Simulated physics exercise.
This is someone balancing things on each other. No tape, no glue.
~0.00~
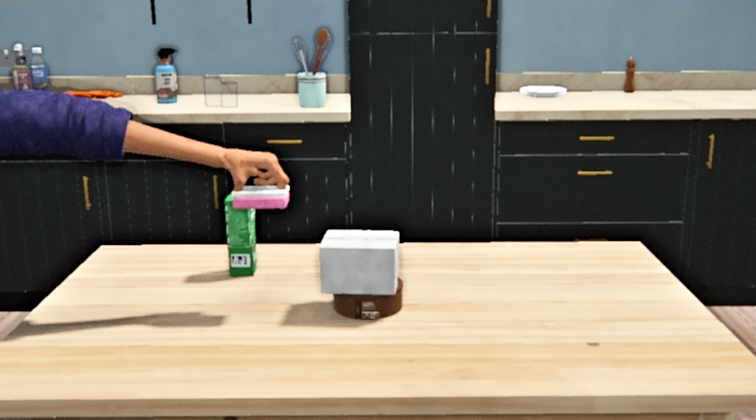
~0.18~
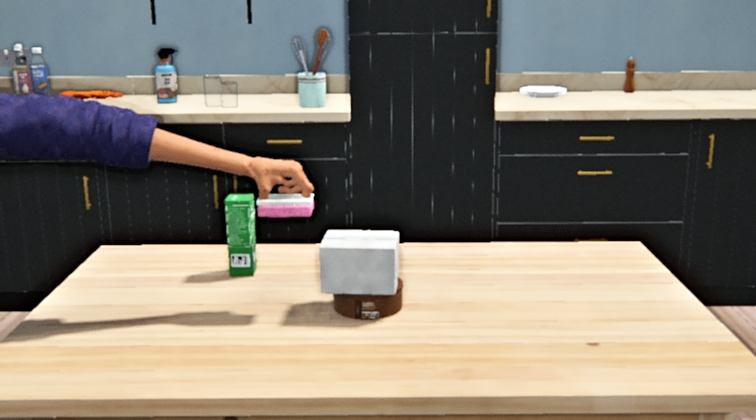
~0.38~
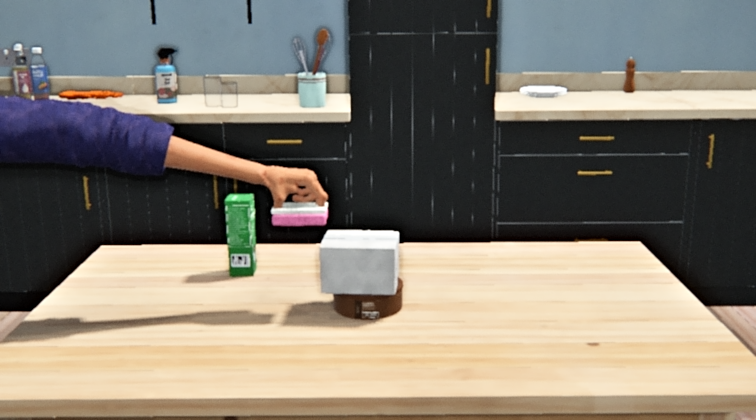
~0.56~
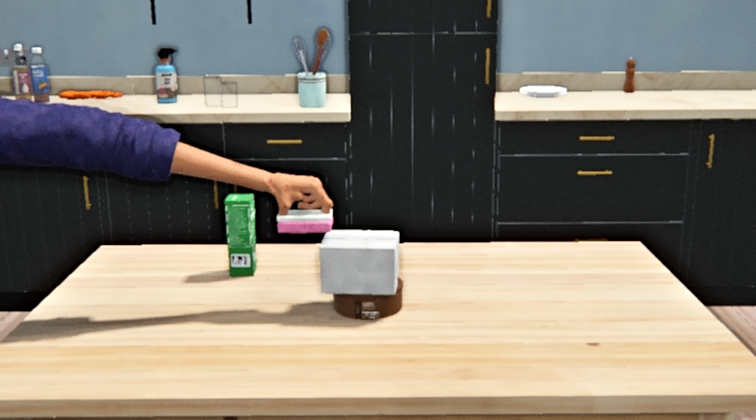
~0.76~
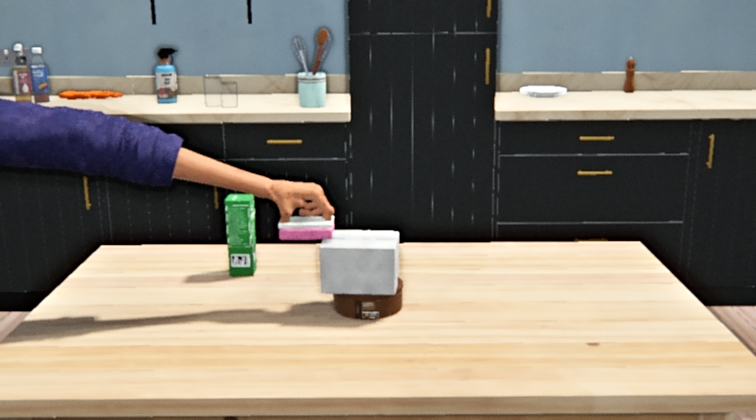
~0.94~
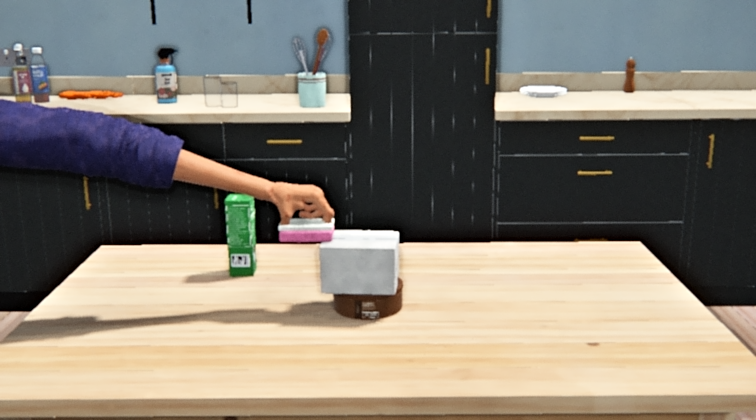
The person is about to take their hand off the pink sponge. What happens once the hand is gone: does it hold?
It gives way.
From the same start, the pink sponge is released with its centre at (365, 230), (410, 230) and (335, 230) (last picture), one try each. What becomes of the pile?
In the first case it holds; in the second case it loses its balance; in the third case it keeps its balance.
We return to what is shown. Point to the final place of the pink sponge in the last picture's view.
Around (295, 312).
By 1.14 s, pink sponge now fallen.
By 1.24 s, things are still on the move.
By 1.44 s, as before.
When it is over (2.1 s), fallen, pink sponge; the other 3 as before. End places, in pixels of the last picture, pink sponge near (295, 312). The pile loses its balance.
